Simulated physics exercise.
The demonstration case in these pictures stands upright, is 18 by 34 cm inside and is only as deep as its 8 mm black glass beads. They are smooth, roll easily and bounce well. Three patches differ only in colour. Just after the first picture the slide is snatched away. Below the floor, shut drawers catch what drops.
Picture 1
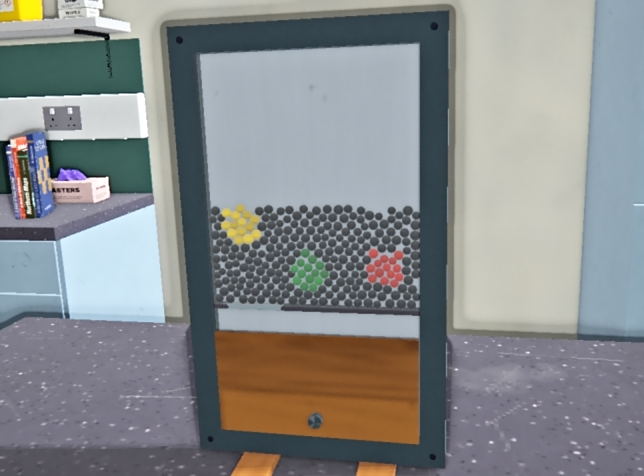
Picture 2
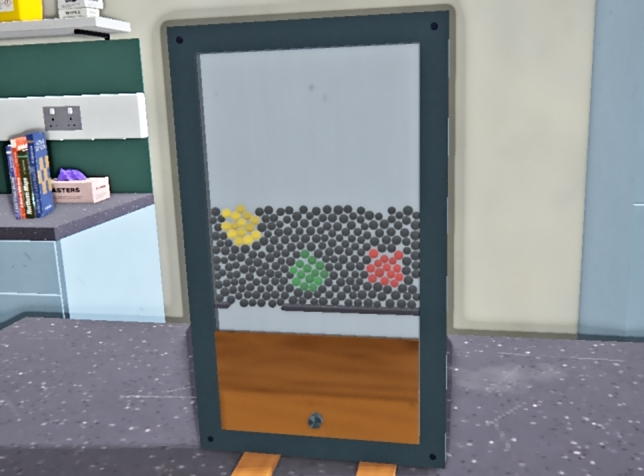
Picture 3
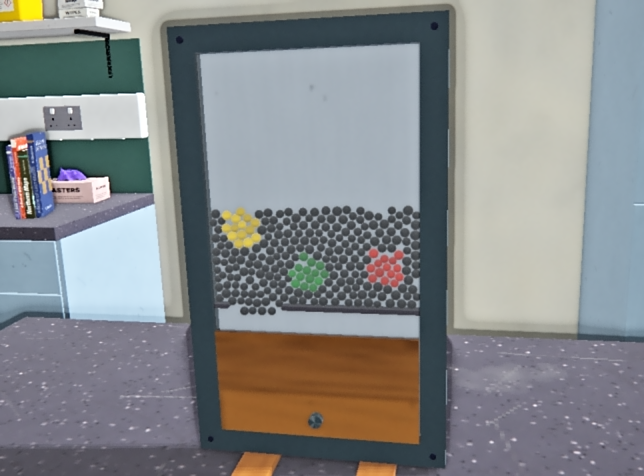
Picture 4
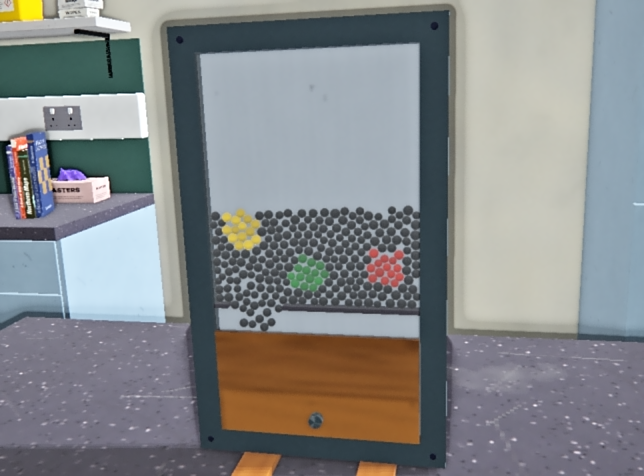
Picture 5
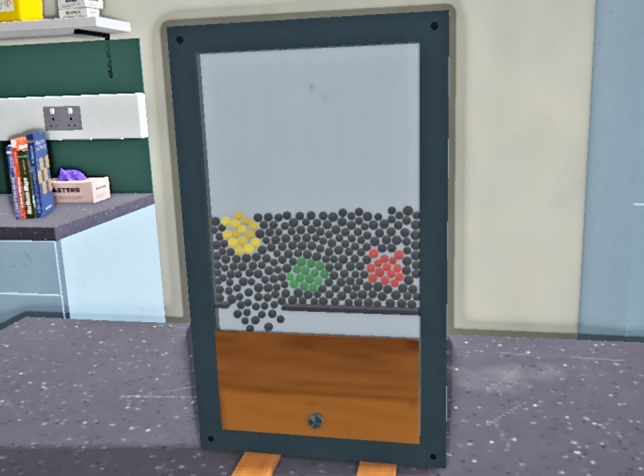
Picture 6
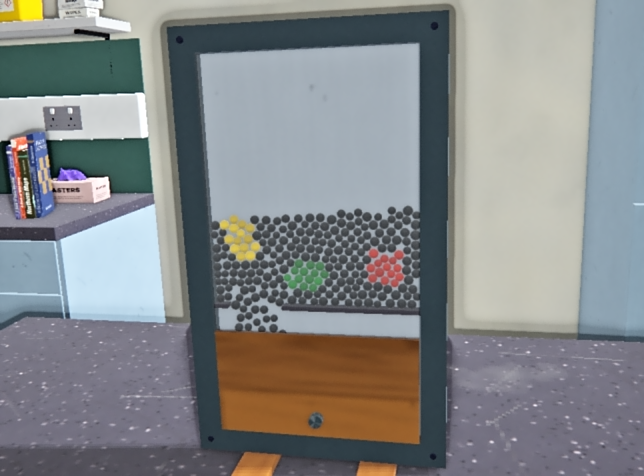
Black beads drop through a gap at the lower left as the yellow patch sinks slightly.
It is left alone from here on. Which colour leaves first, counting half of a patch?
Answer: Yellow.
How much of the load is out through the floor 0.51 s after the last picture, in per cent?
About 60 per cent.
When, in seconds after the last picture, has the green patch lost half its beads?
At about 0.4 s.
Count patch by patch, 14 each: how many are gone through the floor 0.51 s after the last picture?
Green 12, yellow 14, red 0.
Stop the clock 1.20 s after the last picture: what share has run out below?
About 80 per cent.
Then, 0.14 s after the last picture, 20 % are out; out of 14, green 0, yellow 0, red 0.
Then, 0.50 s after the last picture, 60 % are out; out of 14, green 13, yellow 14, red 0.
Then, 1.20 s after the last picture, 80 % are out; out of 14, green 14, yellow 14, red 1.
At rest 2.7 s after the last picture, 85 % are out; out of 14, green 14, yellow 14, red 3; half out at green 0.39 s, yellow 0.28 s, red never.
